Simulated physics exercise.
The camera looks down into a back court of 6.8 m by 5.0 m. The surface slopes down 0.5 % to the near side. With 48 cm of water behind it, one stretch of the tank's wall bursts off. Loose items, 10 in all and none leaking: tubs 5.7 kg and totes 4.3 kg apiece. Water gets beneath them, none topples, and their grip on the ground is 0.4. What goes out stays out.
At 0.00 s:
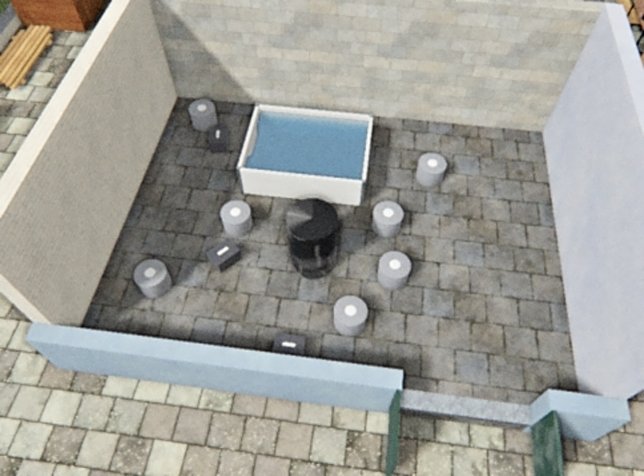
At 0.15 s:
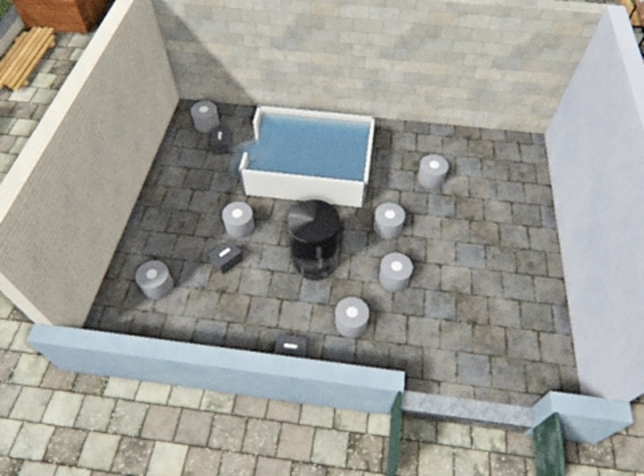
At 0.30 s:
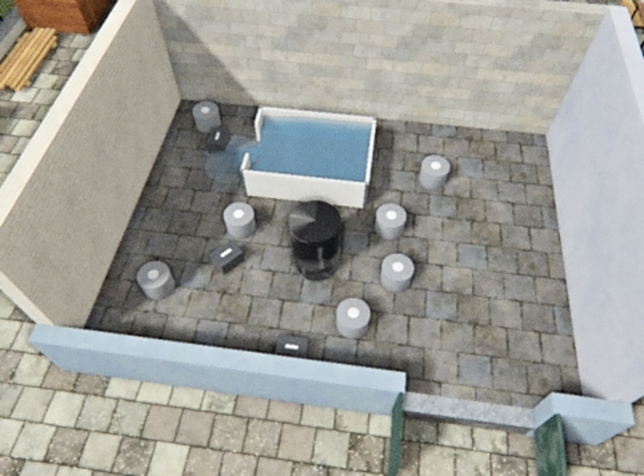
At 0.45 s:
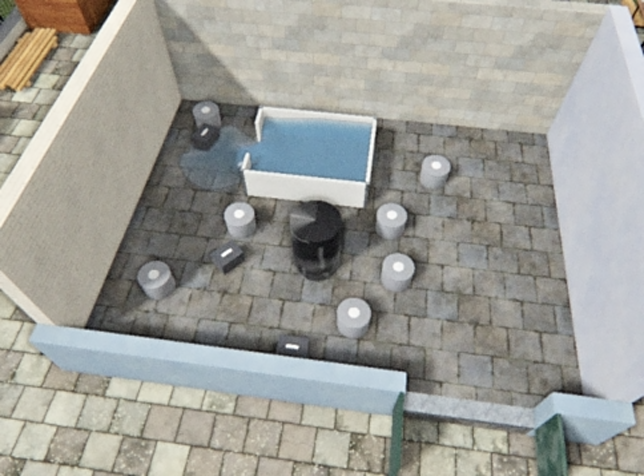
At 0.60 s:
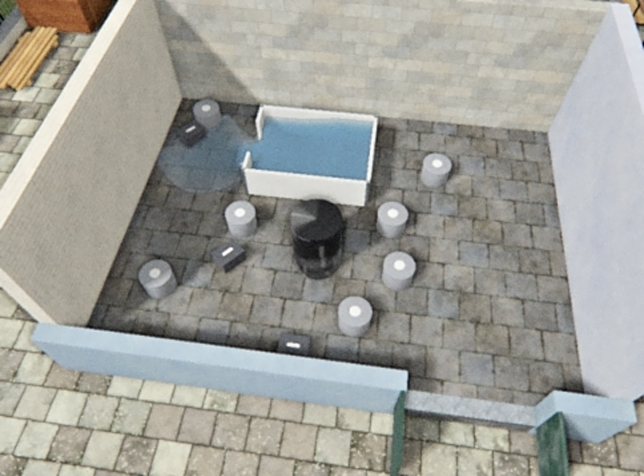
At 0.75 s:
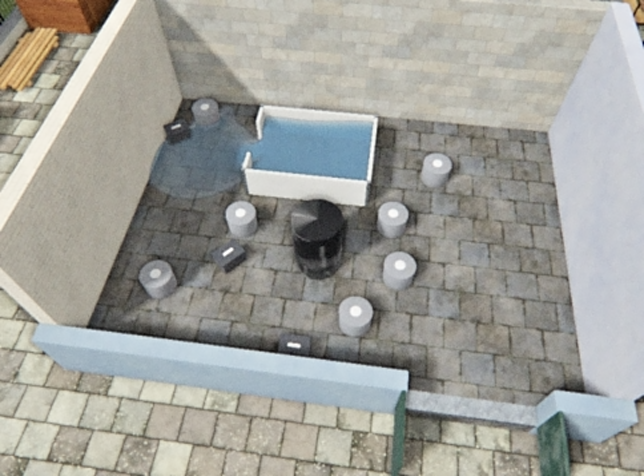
In a walled paved court, water spills from a white tank and pushes one dark tote left.
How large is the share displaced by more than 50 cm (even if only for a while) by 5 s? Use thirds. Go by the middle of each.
It is one to two thirds.
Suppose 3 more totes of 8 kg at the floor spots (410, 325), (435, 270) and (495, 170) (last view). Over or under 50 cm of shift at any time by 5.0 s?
In turn: Under, short of it, under.
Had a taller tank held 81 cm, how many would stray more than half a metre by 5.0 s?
In that case 5 of them.
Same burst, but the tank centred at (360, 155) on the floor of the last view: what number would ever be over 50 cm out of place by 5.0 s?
In that case 3 of them.
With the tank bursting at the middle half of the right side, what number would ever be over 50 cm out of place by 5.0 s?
Then 1.
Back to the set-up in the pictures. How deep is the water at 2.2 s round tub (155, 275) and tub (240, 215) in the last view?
About 2 and 0 cm.
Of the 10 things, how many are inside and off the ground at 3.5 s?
I count 3.
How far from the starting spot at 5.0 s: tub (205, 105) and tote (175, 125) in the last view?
In that order: 300 cm, 60 cm.
After 1.1 s 1 of 10 are over 50 cm from their spots; 1 afloat.
After 2.2 s 1 of 10 are over 50 cm from their spots; 2 afloat.
After 3.5 s 3 of 10 are over 50 cm from their spots; 3 afloat.
After 5.0 s 4 of 10 are over 50 cm from their spots, and 4 have been at some point; 3 afloat.
